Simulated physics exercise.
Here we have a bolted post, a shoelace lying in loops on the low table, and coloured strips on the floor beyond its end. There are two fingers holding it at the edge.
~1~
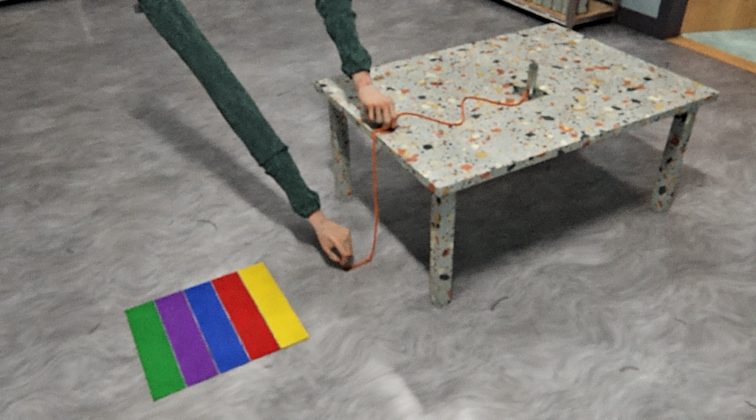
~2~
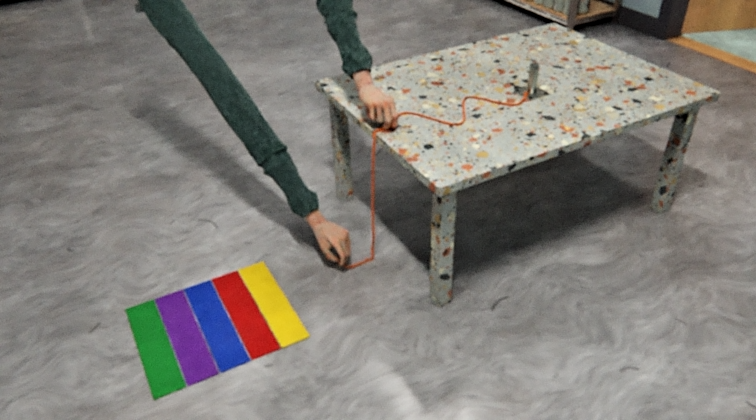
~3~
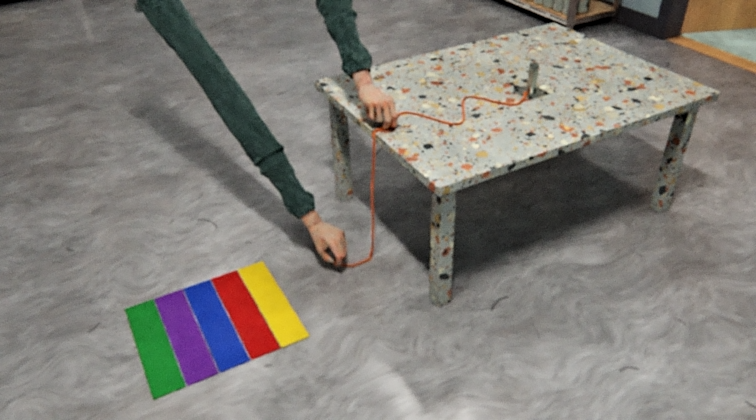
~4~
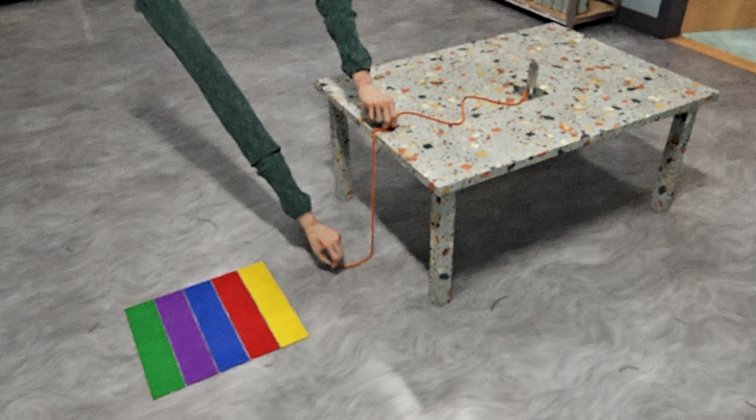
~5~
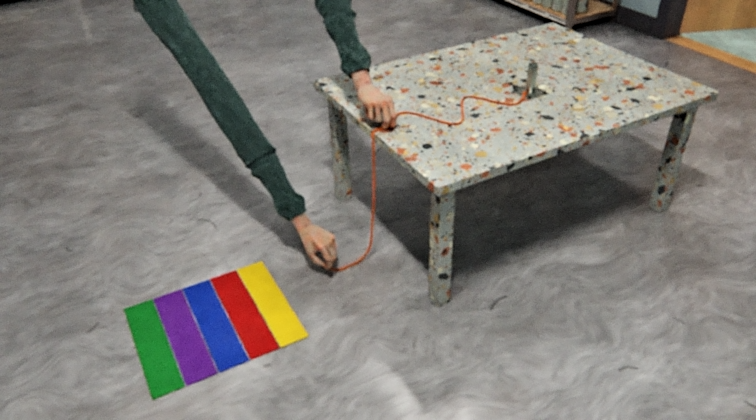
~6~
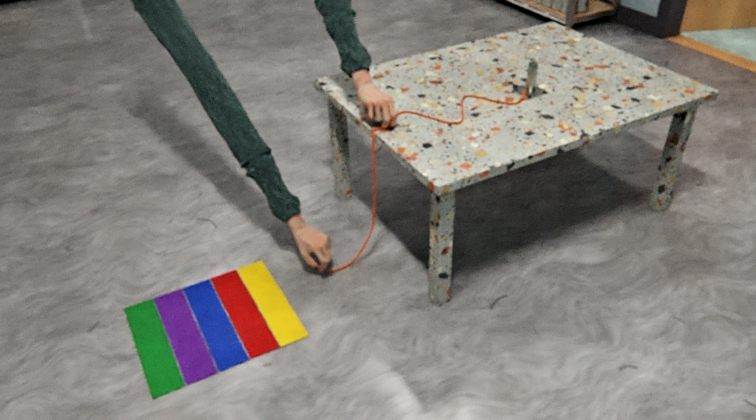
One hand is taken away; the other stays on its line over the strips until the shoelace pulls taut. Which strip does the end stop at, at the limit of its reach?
It stops at the green strip.
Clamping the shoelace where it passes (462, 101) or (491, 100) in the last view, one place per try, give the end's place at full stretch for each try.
Pixel positions per try: (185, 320); (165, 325).
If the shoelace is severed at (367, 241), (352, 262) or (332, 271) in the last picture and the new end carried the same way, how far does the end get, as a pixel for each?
Case by case: Close to (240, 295), (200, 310) and (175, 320).
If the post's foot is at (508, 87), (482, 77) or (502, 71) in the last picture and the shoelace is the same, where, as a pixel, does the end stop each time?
Going through the tries, you get (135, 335), then (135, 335), then (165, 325).
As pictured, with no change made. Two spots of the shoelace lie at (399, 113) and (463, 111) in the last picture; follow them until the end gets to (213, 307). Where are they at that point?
Point one: (367, 165); point two: (428, 119).
Soon after, end near (213, 307); over blue.
After that, end near (173, 322); over purple.
At the stop, end near (149, 331); over green. It gets as far as the green strip.
